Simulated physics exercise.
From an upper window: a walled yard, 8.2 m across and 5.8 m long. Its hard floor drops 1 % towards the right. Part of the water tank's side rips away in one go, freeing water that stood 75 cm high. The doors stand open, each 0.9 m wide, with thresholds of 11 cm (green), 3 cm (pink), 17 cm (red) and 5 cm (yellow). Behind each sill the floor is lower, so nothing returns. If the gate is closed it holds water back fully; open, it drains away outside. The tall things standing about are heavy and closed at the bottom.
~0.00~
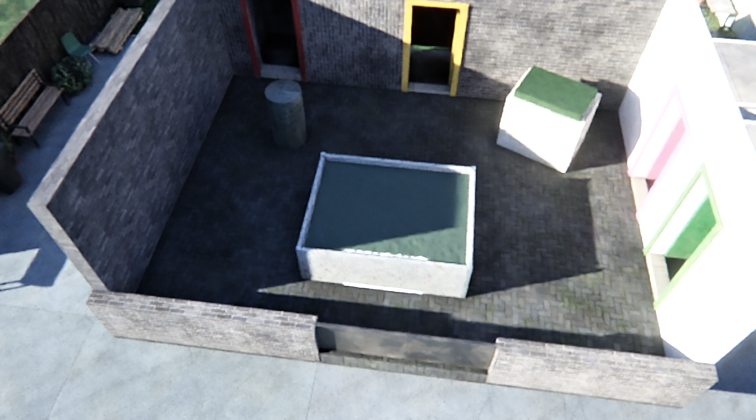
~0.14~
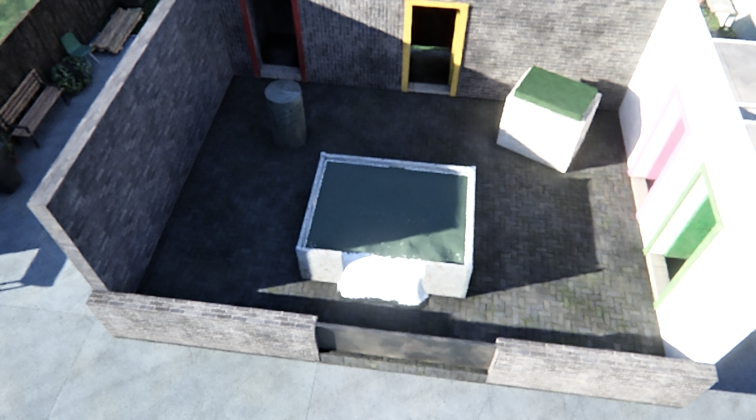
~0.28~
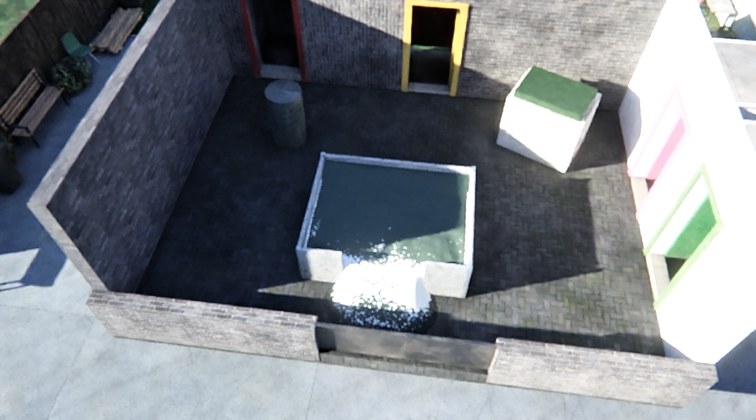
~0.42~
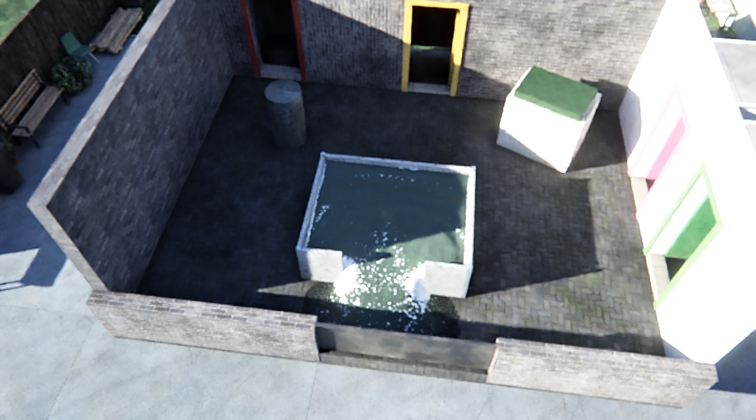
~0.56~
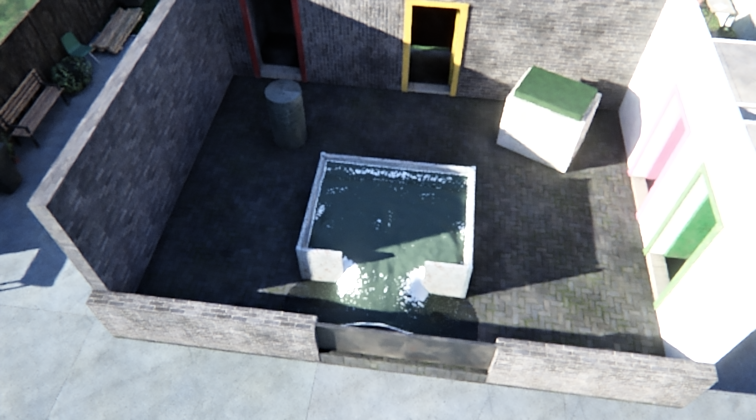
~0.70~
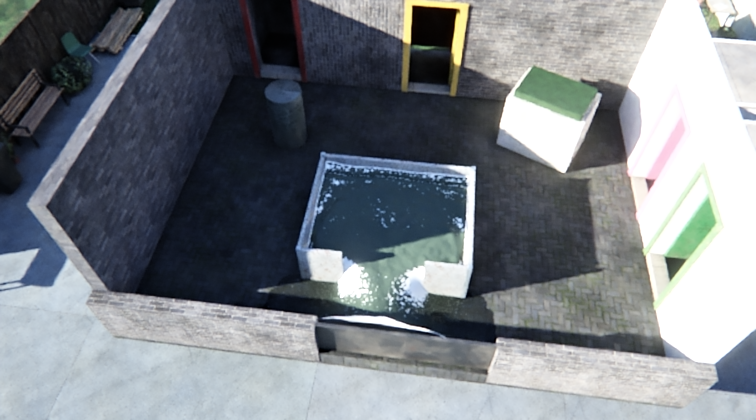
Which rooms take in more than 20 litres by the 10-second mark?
Within that time: At the green door it passes the limit; at the pink door it exceeds the limit; at the red door it does not reach the limit; at the yellow door it exceeds the limit.
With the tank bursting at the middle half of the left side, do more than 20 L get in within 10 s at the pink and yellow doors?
Then: Pink above, yellow not over.
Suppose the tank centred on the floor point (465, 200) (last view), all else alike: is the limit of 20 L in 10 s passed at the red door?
Against that limit: Red below.
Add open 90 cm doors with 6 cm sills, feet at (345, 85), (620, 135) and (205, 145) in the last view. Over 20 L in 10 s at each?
In that order: Below, above, under.
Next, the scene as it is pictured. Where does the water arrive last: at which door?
The yellow one.
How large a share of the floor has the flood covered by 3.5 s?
Some 55 per cent of it.
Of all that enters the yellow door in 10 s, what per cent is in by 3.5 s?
About 0 per cent.
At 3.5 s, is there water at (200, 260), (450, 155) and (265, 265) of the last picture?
In that order: Flooded, not reached, under water.
After 1.4 s water covers 20 % of the floor and is deepest (57 cm) near (371, 344); green door not reached, pink door not reached, red door not reached, yellow door not reached.
After 2.2 s water covers 40 % of the floor and is deepest (43 cm) near (372, 333); green door 22 cm at the sill, 2 L in, pink door not reached, red door not reached, yellow door not reached.
After 3.5 s water covers 55 % of the floor and is deepest (32 cm) near (371, 344); green door 20 cm at the sill, 48 L in, pink door 8 cm at the sill, 4 L in, red door not reached, yellow door not reached.
After 6.0 s water covers 85 % of the floor and is deepest (20 cm) near (620, 130); green door 14 cm at the sill, 87 L in, pink door 7 cm at the sill, 30 L in, red door 14 cm at the sill, 0 L in, yellow door 2 cm at the sill, 0 L in.
After 10.0 s water covers 100 % of the floor and is deepest (15 cm) near (618, 117); green door 8 cm at the sill, 92 L in, pink door 9 cm at the sill, 61 L in, red door 7 cm at the sill, 1 L in, yellow door 13 cm at the sill, 53 L in.
